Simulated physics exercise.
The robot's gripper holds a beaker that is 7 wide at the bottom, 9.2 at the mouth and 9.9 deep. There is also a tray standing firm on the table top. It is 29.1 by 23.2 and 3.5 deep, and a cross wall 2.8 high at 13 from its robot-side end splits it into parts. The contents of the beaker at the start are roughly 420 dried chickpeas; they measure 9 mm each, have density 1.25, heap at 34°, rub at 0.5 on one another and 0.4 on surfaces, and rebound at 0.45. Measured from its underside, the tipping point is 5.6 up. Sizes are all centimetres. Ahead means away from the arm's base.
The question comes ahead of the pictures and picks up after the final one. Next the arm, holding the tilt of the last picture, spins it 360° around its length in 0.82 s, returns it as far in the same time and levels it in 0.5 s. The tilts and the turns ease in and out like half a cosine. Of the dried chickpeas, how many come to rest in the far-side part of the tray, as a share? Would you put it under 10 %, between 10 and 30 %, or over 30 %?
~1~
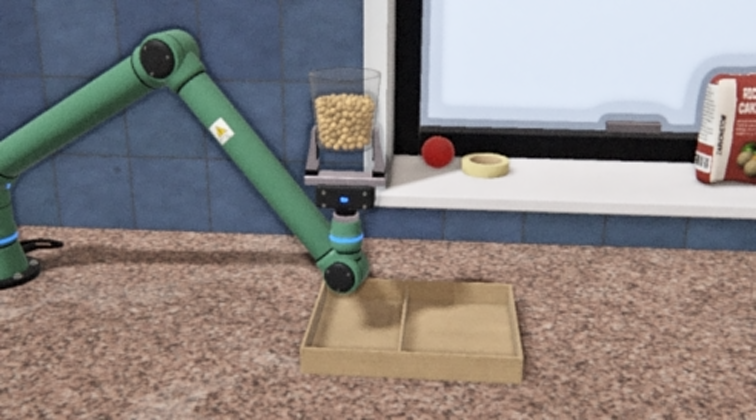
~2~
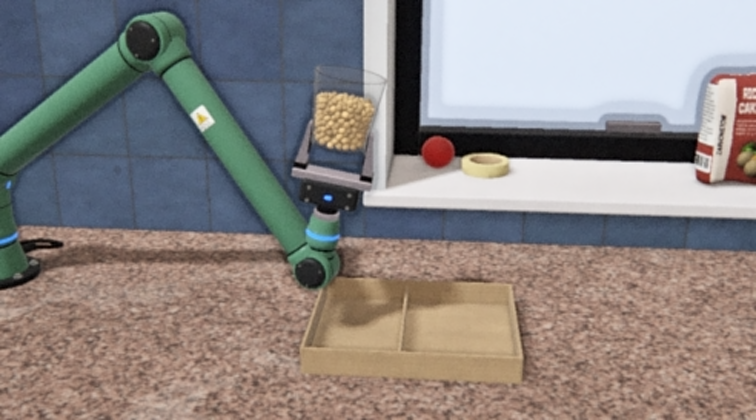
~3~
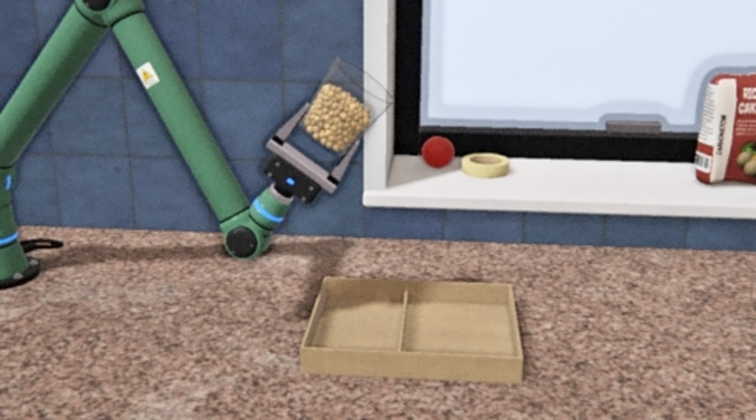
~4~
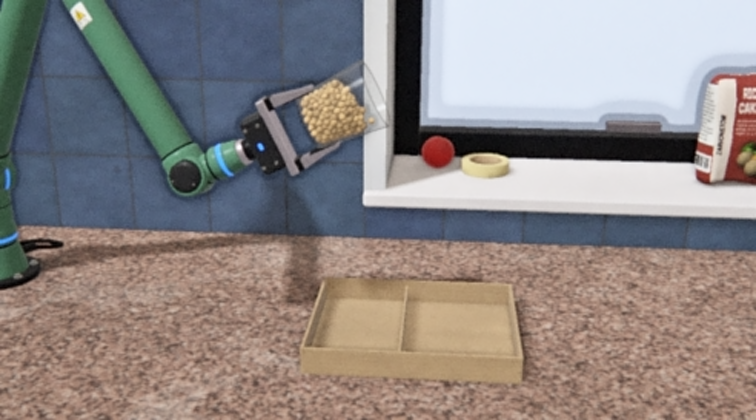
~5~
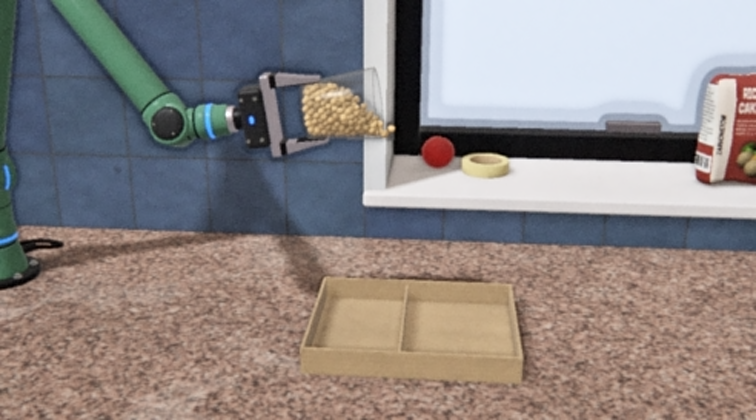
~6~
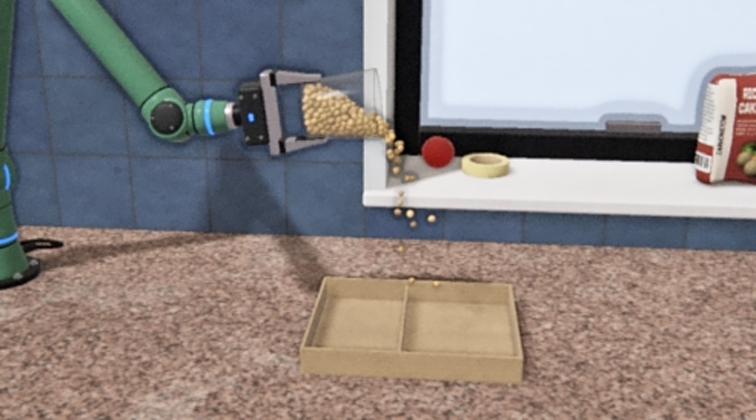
I would put it over 30 %.
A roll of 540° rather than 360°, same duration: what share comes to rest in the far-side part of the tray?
Then about 70 percent.
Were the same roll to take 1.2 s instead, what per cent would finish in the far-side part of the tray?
That would give near 65 in a hundred.
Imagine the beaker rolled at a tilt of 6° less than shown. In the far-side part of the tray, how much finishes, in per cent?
I'd put it at close to 40 per cent.
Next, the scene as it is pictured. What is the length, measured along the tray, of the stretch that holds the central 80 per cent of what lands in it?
Roughly 14 centimetres.
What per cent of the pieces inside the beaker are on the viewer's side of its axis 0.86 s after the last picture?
Close to 35 % of them.
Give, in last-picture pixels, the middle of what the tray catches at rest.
Around (456, 332).
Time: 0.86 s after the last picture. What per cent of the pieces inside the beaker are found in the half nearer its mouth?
About 45 %.
Then, 0.86 s on, tipped 84°, highest piece 36 above the table; 209 in the beaker, 163 in the far-side part, 9 in the robot-side part, 1 on the table or floor, 33 in flight or on a rim.
Then, 1.71 s on, tipped 80°, highest piece 35 above the table; 259 in the far-side part, 122 in the beaker, 18 in the robot-side part, 2 on the table or floor, 14 in flight or on a rim.
Then, 2.34 s on, upright, highest piece 34 above the table; 273 in the far-side part, 120 in the beaker, 20 in the robot-side part, 2 on the table or floor.
Then, 3.04 s on, upright, highest piece 34 above the table; 273 in the far-side part, 120 in the beaker, 20 in the robot-side part, 2 on the table or floor.
In the end, 273 in the far-side part, 120 in the beaker, 20 in the robot-side part, 2 on the table or floor. That is 66 % in the far-side part of the tray.
